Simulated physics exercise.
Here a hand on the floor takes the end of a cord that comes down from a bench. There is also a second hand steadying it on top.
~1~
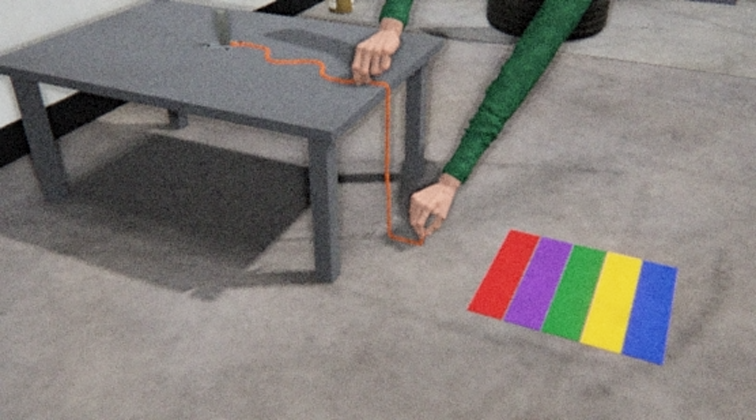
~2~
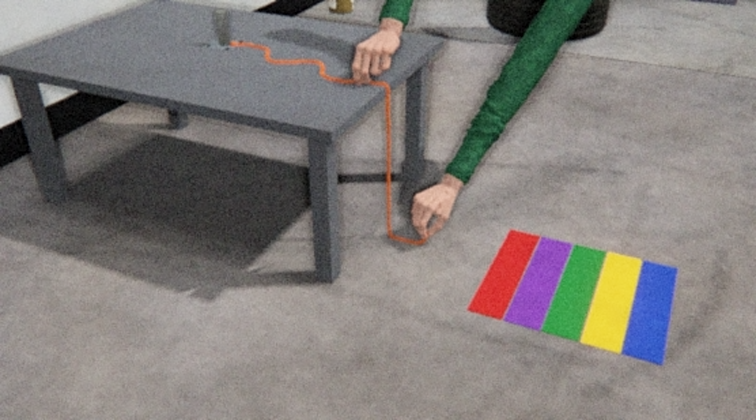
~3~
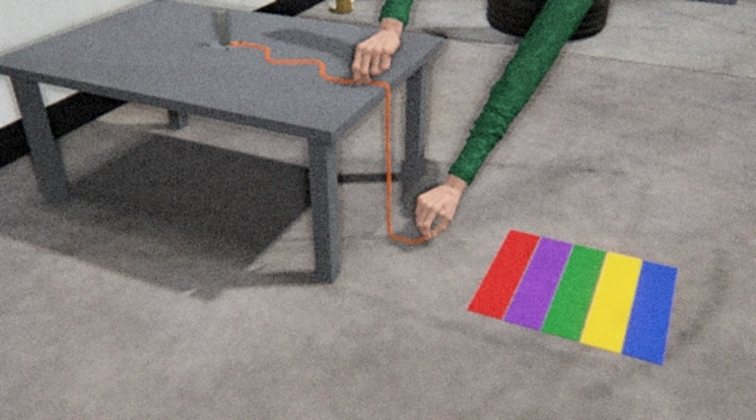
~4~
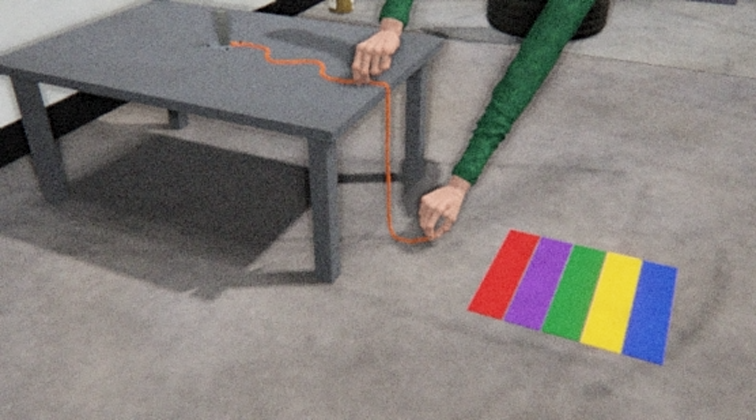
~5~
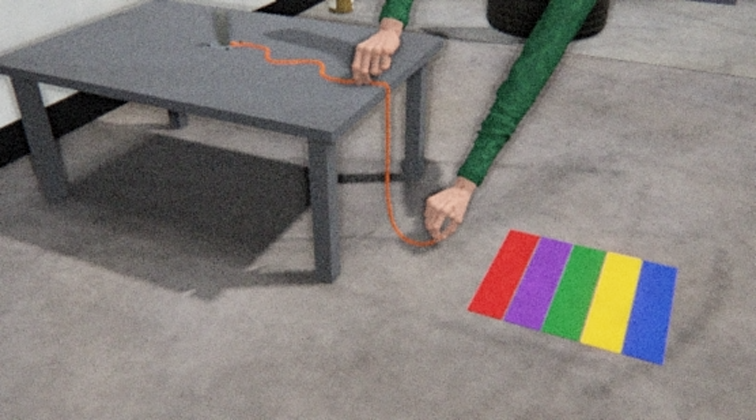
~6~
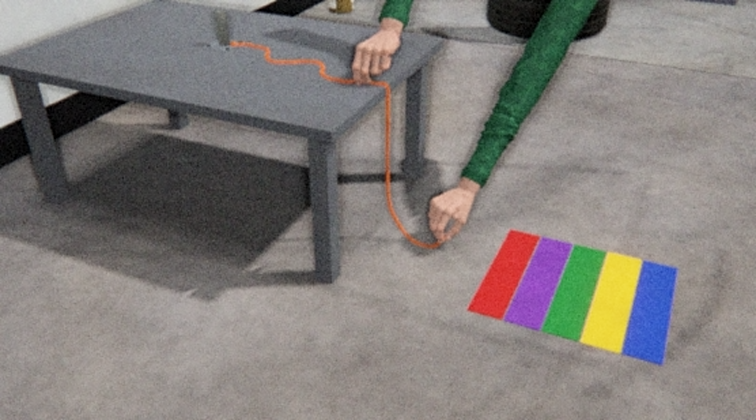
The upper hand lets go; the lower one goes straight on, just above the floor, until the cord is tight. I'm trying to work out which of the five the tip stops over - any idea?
I would say the green one.
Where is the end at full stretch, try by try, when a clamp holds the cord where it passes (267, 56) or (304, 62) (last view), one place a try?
(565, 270) and (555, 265).
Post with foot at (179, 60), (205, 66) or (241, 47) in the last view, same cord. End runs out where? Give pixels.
Around (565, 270), (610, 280) and (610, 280).
Soon after, end near (522, 258); over red.
After that, end near (562, 268); over purple.
At the stop, end near (584, 273); over green. It gets as far as the green strip.
